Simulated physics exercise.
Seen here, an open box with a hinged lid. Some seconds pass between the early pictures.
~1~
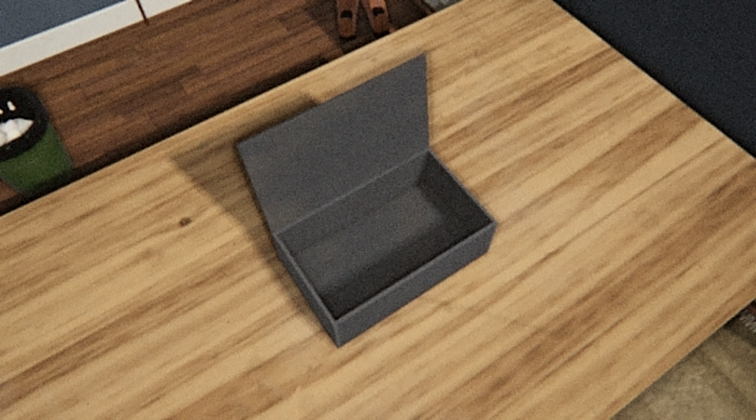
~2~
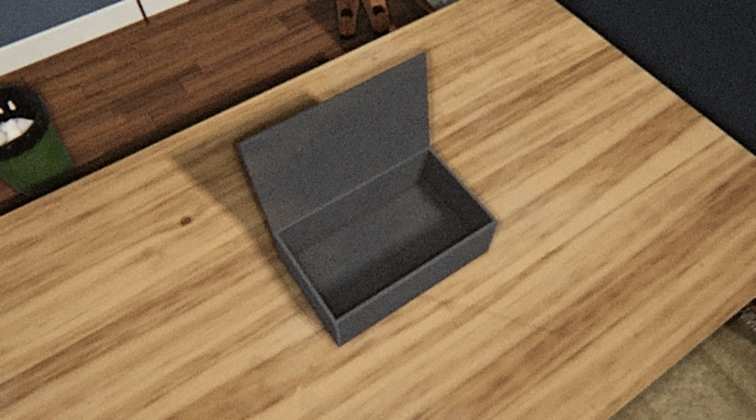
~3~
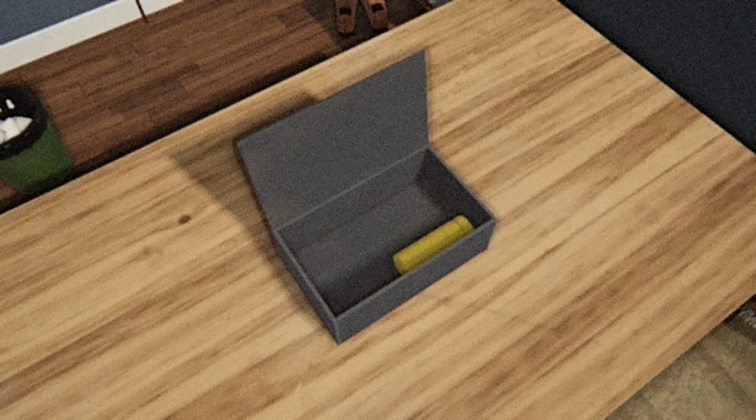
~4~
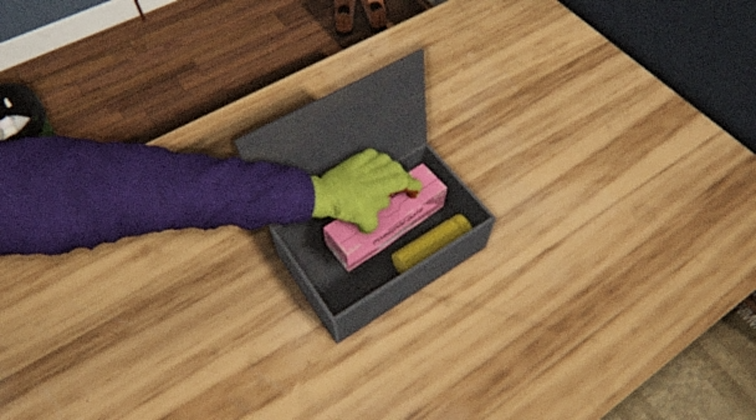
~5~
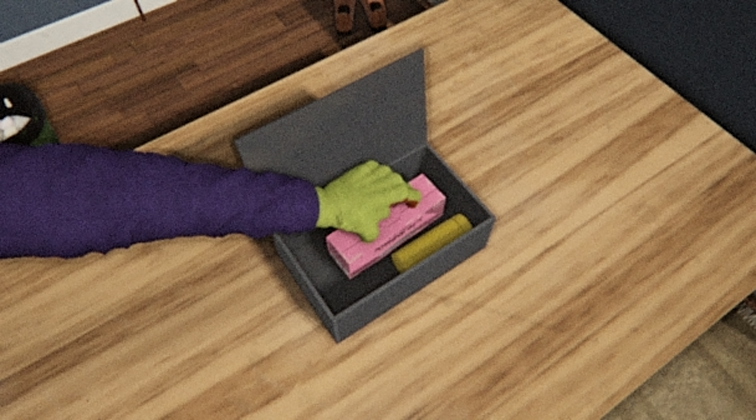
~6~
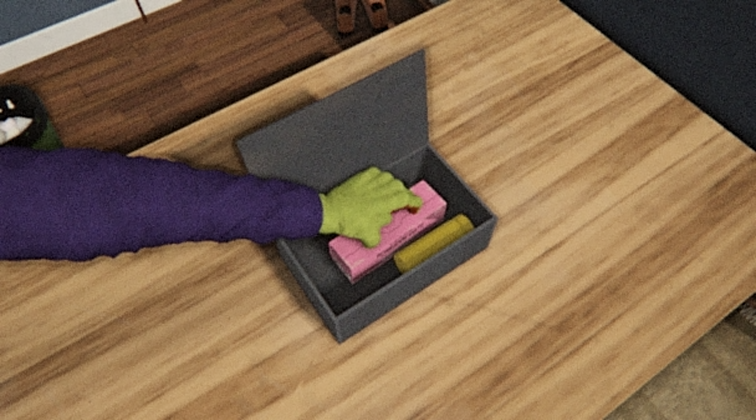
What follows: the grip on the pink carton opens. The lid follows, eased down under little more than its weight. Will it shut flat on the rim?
Outcome: The lid sits on the rim.
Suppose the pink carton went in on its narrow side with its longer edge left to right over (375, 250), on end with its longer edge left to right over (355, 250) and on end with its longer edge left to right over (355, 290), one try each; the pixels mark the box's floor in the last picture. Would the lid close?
First try: It sits on the rim; second try: It will not close; third try: It is held up.
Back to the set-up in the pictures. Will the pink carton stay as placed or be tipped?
It keeps its pose.
Then, 1.30 s on from there, lid 77° above the rim.
Then, 1.80 s on from there, lid 46° above the rim.
Then, 2.20 s on from there, lid 14° above the rim.
In the end, lid shut; both unmoved. At the end, from the last picture's camera, pink carton near (389, 231).
